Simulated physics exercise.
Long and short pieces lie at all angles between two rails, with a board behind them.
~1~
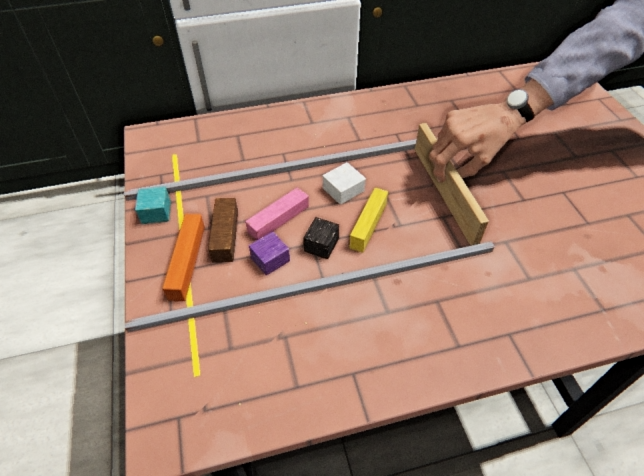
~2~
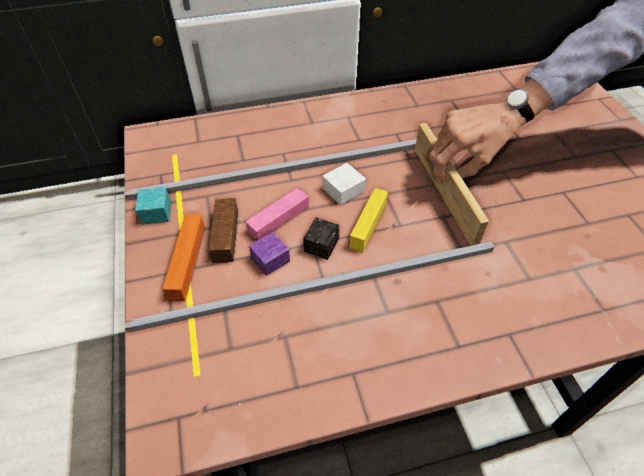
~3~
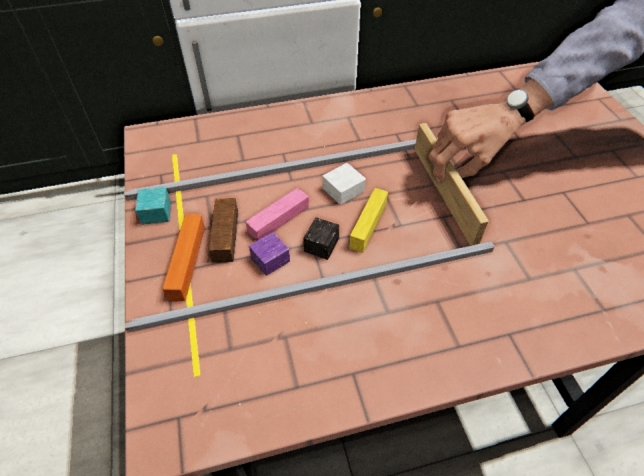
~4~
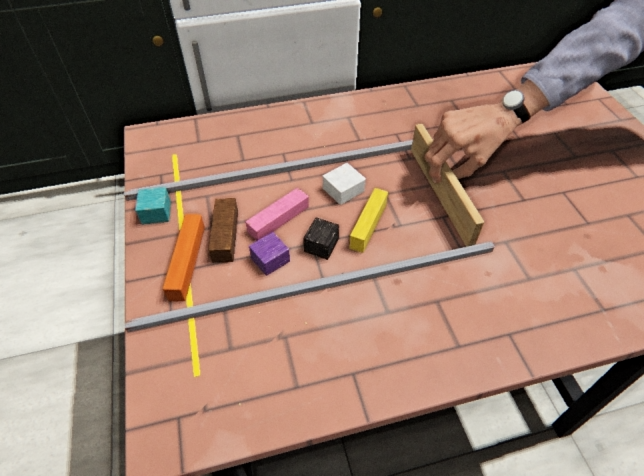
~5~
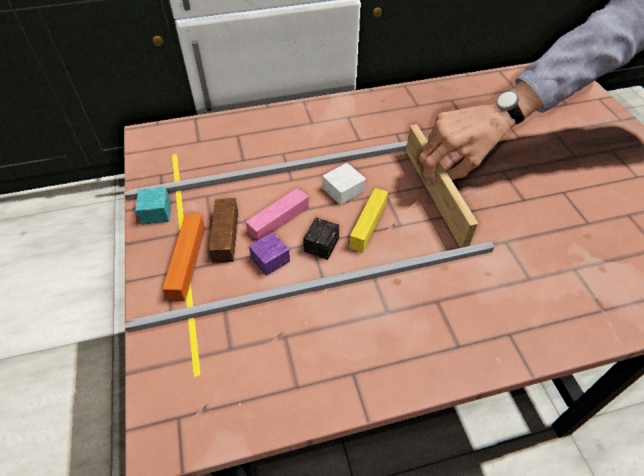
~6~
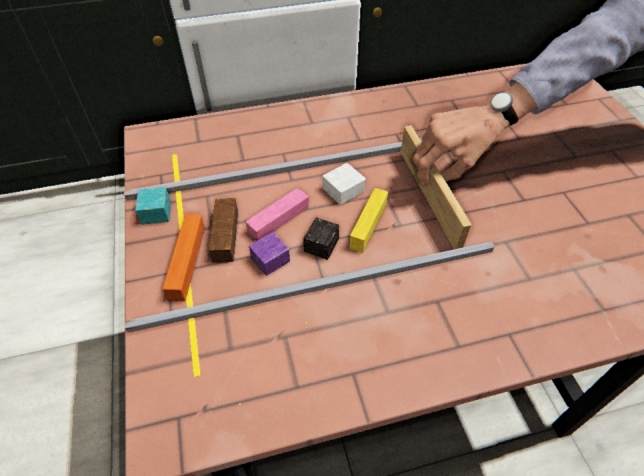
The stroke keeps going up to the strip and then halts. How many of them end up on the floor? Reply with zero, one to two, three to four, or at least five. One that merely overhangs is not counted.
It comes to one to two.
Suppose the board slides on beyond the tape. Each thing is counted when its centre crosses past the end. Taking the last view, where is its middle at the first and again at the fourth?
First around (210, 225), then around (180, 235).
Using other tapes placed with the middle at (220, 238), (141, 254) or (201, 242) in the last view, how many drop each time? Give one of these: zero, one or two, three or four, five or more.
In order of the places: No fall at all; 5 or more; one or two.
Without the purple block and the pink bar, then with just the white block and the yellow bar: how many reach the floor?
You'd get 1 in the first case and 1 in the second one.
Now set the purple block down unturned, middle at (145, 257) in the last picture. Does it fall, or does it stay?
In that case it goes down.
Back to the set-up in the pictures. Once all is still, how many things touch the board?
I count 2 of them.
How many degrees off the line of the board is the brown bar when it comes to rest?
Roughly 25°.
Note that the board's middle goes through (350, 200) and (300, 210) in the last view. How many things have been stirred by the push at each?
At the one place 2, at the other 6.
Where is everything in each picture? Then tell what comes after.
Turquoise block (154, 205); orange stick (185, 255); brown bar (224, 229); board (447, 181); tape (184, 246), in the first picture.
Orange stick (185, 256); pink bar (278, 214), in the second picture.
Brown bar (224, 229); yellow bar (369, 220), in the third picture.
Turquoise block (154, 205); board (444, 182), in the fourth picture.
Orange stick (185, 256); white block (344, 184), in the fifth picture.
Turquoise block (154, 205); orange stick (185, 256); brown bar (224, 229); board (432, 184); tape (184, 246), in the sixth picture.
Early on, none off yet; turquoise block at rest near (154, 205); orange stick at rest near (185, 256); brown bar at rest near (224, 229).
Finally, the number that fall off is one or two; lost, orange stick.
